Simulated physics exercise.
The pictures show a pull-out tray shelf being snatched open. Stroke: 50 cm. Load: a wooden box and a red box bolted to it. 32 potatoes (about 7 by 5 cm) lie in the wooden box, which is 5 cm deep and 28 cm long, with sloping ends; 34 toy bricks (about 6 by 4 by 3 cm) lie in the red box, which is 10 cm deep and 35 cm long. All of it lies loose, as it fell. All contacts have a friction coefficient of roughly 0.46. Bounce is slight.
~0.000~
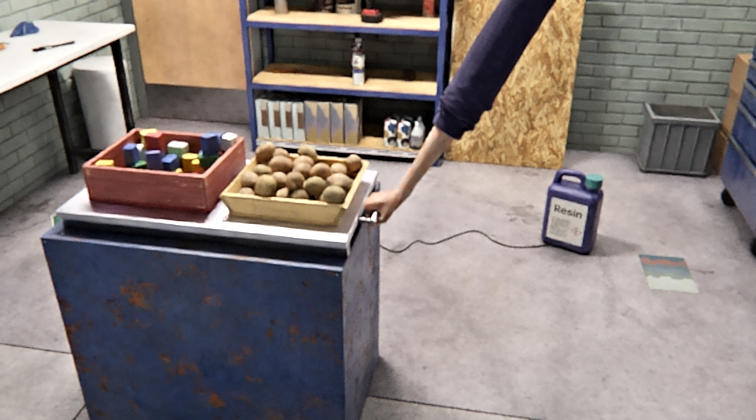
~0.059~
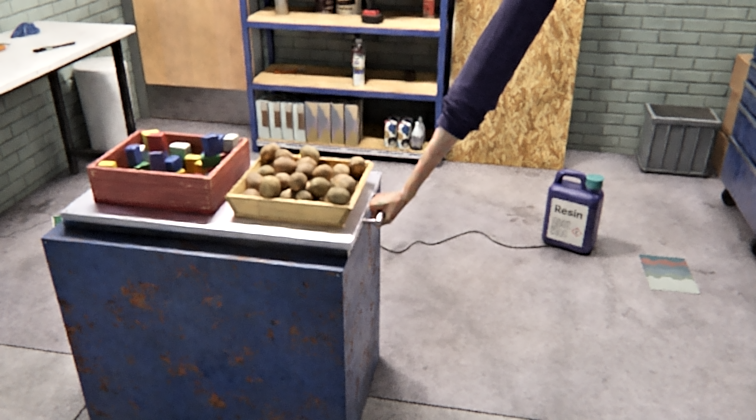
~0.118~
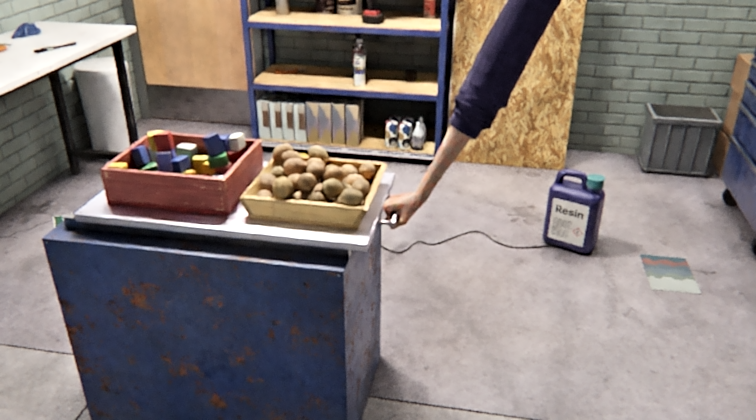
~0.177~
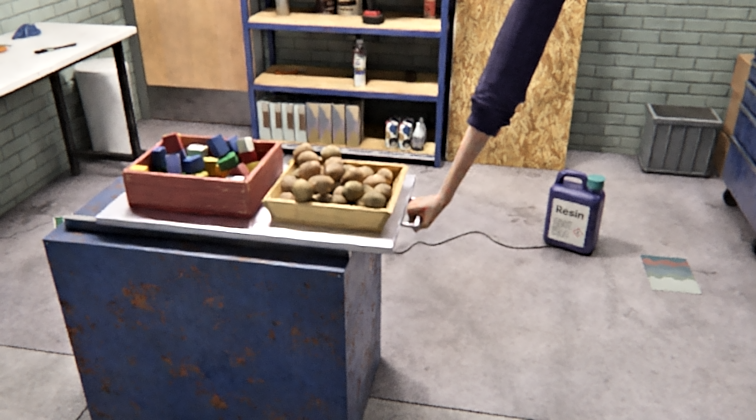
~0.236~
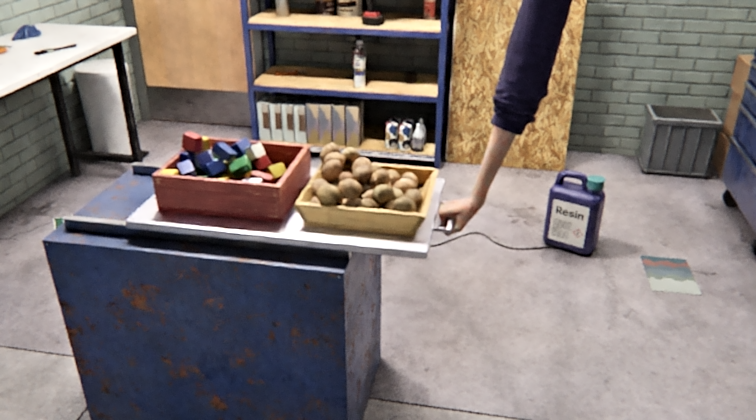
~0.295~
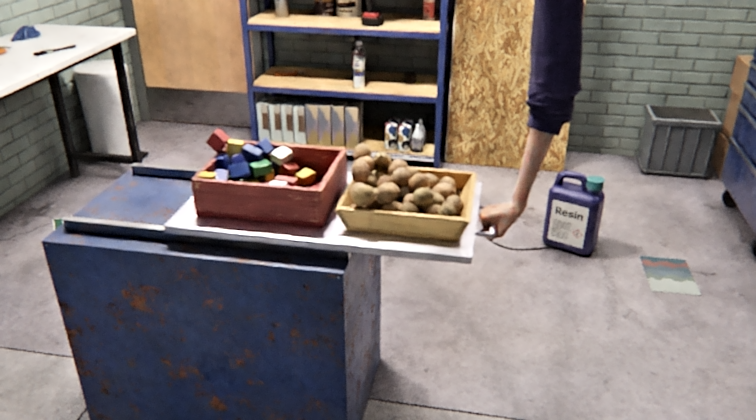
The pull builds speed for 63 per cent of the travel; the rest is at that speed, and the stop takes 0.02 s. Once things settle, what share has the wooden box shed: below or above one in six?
The wooden box loses more than one in six of its potatoes.
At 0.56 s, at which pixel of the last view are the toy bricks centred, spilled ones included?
Near (352, 186).
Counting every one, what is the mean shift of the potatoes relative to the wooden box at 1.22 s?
About 18 cm to the right.
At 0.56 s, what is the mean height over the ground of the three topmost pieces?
Some 98 cm up.
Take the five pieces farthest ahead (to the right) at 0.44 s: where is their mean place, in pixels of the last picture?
At about (522, 193).
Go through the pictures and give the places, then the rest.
In the first picture (we follow the rim corner now nearest the camera), wooden box at (343, 205); red box at (201, 176); shelf out by 0 cm; nothing out yet.
The second picture shows wooden box at (348, 206); red box at (206, 177); shelf out by 1 cm.
The third picture shows wooden box at (363, 208); red box at (221, 179); shelf out by 5 cm.
The fourth picture shows wooden box at (388, 210); red box at (244, 181); shelf out by 12 cm.
The fifth picture shows wooden box at (422, 214); red box at (276, 185); shelf out by 21 cm.
The sixth picture shows wooden box at (466, 219); red box at (317, 190); shelf out by 33 cm; nothing out yet.
After 0.36 s, end of travel.
After 0.44 s, 1 of 32 out of the wooden box and 1 of 34 out of the red box.
After 0.56 s, 6 of 32 out of the wooden box and 1 of 34 out of the red box.
After 0.78 s, 10 of 32 out of the wooden box and 1 of 34 out of the red box.
When it is over (at 1.22 s), 10 of 32 out of the wooden box and 1 of 34 out of the red box. Asked share, 10 of 32, 31 per cent.
